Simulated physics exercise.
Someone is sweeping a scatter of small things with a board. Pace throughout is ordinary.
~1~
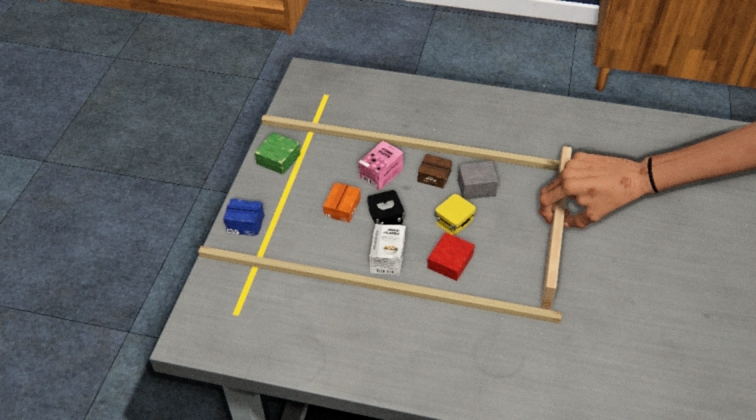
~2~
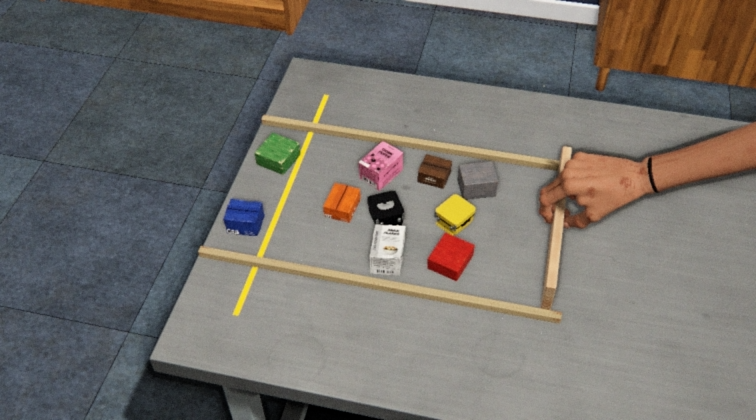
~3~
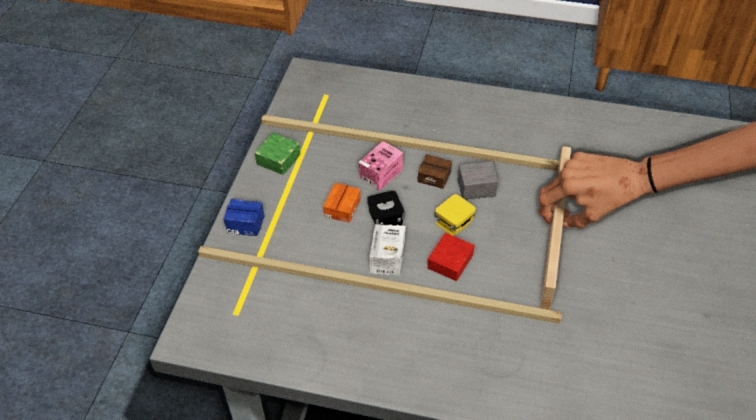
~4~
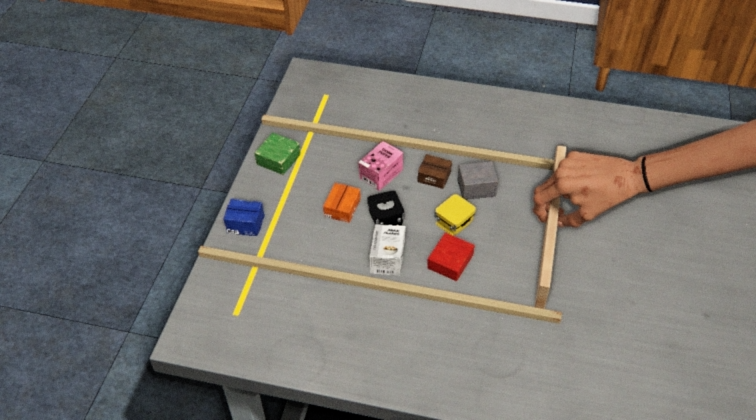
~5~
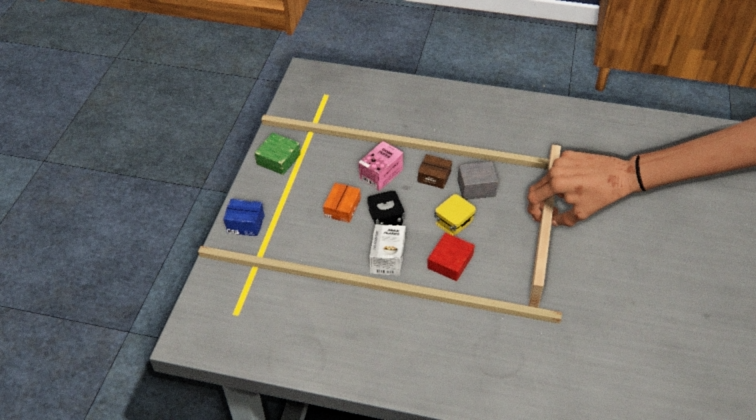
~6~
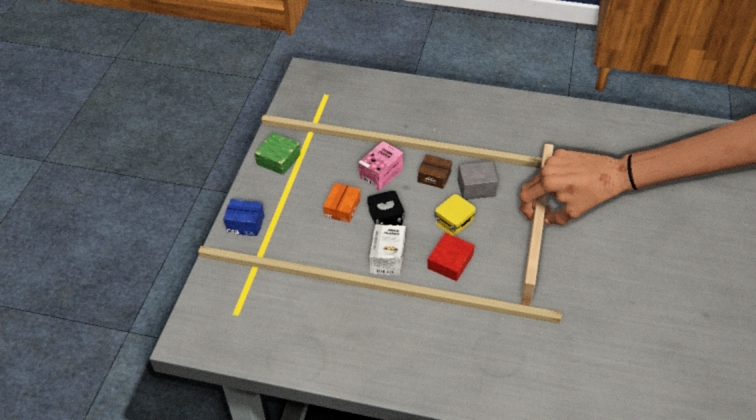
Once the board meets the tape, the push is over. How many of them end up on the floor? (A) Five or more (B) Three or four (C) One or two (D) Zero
Option B: Three or four.
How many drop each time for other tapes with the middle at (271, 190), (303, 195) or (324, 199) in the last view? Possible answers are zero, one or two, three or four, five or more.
In order: At least five, either one or two, none at all.
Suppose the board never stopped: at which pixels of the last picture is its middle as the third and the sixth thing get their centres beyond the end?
At (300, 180) for the third, at (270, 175) for the sixth.
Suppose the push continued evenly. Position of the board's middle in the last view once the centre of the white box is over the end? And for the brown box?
Near (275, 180) and (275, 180).
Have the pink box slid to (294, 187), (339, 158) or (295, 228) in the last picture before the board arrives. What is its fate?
Lab note - pink box, per position: Is gone; is gone; is gone.
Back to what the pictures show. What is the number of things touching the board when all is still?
It touches 3.
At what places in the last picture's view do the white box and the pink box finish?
One ends up near (221, 220) and the other near (258, 161).
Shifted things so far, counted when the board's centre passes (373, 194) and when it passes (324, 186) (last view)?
It comes to 8 for the first spot, 10 for the other.
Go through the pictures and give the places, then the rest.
Blue box (244, 217); green block (278, 154); orange box (342, 203); board (557, 225); tape (286, 192), in the first picture.
Green block (278, 154); board (557, 225), in the second picture.
Orange box (342, 203); pink box (381, 166), in the third picture.
Blue box (244, 217); black case (386, 212), in the fourth picture.
Green block (278, 154); yellow case (455, 216), in the fifth picture.
Blue box (244, 217); green block (278, 154); orange box (342, 203); board (538, 222); tape (286, 192), in the sixth picture.
Soon after, none off yet; blue box at rest near (244, 217); green block at rest near (278, 154); orange box at rest near (342, 203).
At rest, the number that fall off is three or four; fallen, orange box, green block and blue box.
